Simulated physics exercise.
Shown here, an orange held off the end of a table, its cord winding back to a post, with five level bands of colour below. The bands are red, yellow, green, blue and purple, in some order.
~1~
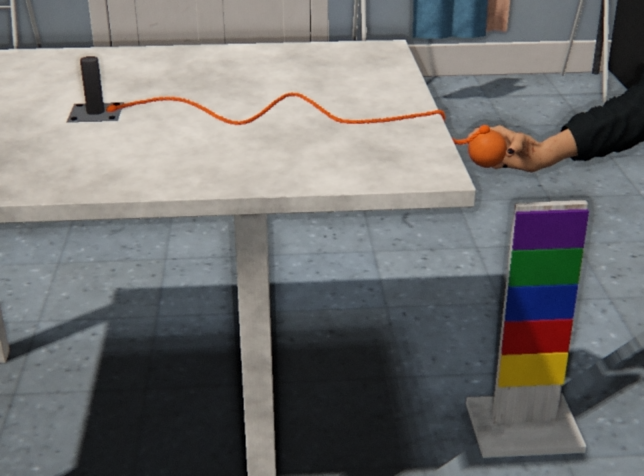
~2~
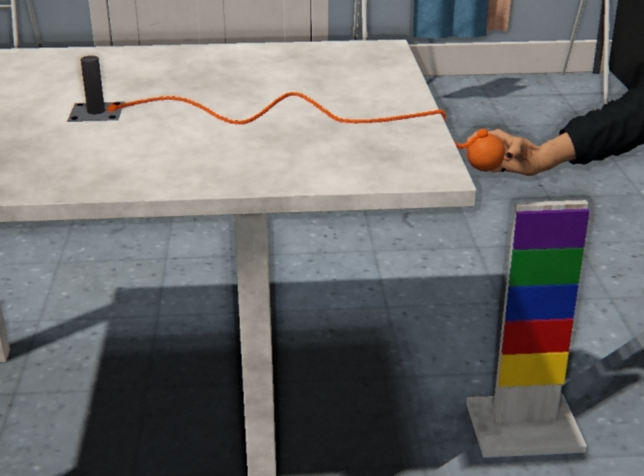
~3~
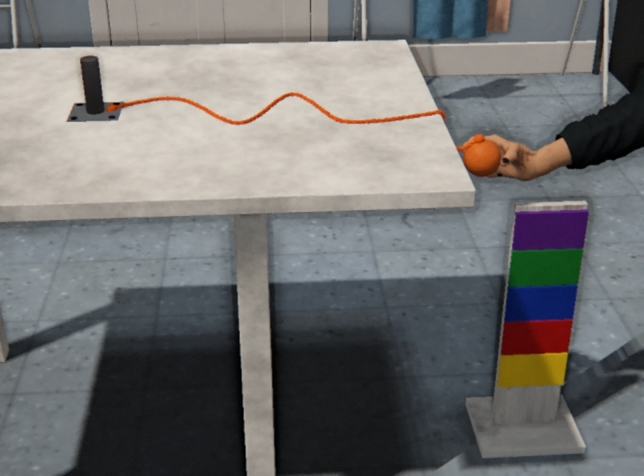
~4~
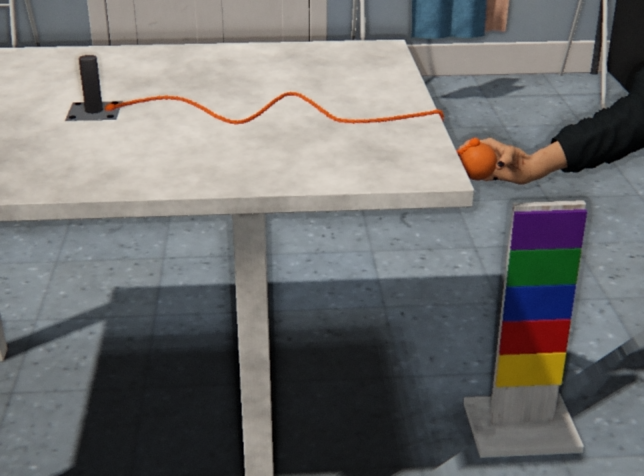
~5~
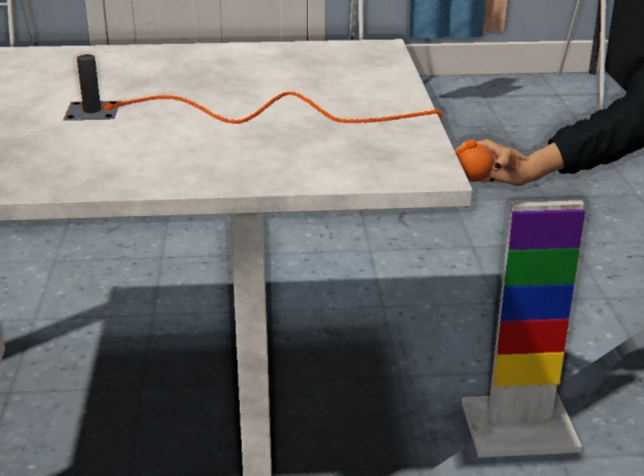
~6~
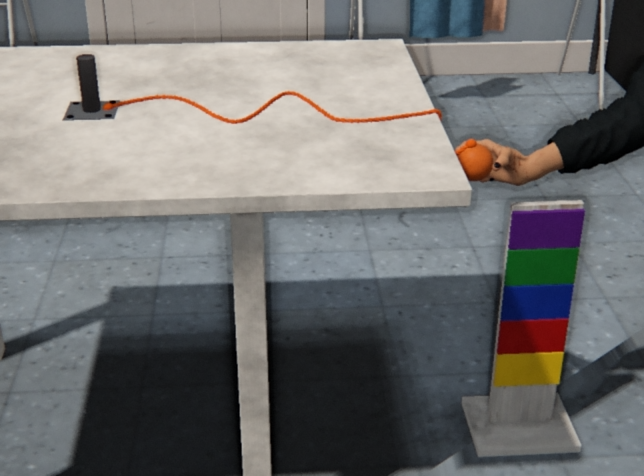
A hand holding an orange ball on a cord beyond a table's right end, shifting slightly left, then staying nearly still.
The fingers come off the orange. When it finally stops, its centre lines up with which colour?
Blue.
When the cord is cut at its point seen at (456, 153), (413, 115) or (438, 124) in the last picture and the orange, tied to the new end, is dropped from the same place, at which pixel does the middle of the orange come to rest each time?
In order, it ends up near (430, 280), (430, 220) and (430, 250).
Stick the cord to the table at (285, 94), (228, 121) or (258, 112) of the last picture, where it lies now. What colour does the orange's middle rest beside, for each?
Try one: Purple. Try two: Green. Try three: Green.
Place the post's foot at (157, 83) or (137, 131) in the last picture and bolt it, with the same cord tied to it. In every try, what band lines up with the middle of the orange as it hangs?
First case: Red. Second case: Red.
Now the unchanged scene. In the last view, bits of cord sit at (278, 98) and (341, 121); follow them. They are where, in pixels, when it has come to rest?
They end up around (355, 108) and around (434, 140).
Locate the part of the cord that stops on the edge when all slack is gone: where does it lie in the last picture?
It's the bit near (324, 112).
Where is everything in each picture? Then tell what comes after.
The first picture shows orange (487, 149); purple (551, 232); green (546, 268); blue (542, 304); red (538, 338); yellow (533, 371).
The second picture shows orange (486, 153); cord through (151, 100) (220, 117) (278, 101) (328, 113) (413, 116).
The third picture shows orange (482, 158).
The fourth picture shows orange (478, 161); cord through (149, 100) (218, 117) (276, 100) (326, 113) (411, 116).
The fifth picture shows orange (475, 163).
The sixth picture shows orange (474, 162); cord through (147, 99) (216, 116) (274, 100) (324, 112) (409, 116).
A little later, orange near (400, 300); level with blue.
Next, orange near (439, 302); level with blue.
When it is over, orange near (426, 301); level with blue. Its middle rests at the blue band.
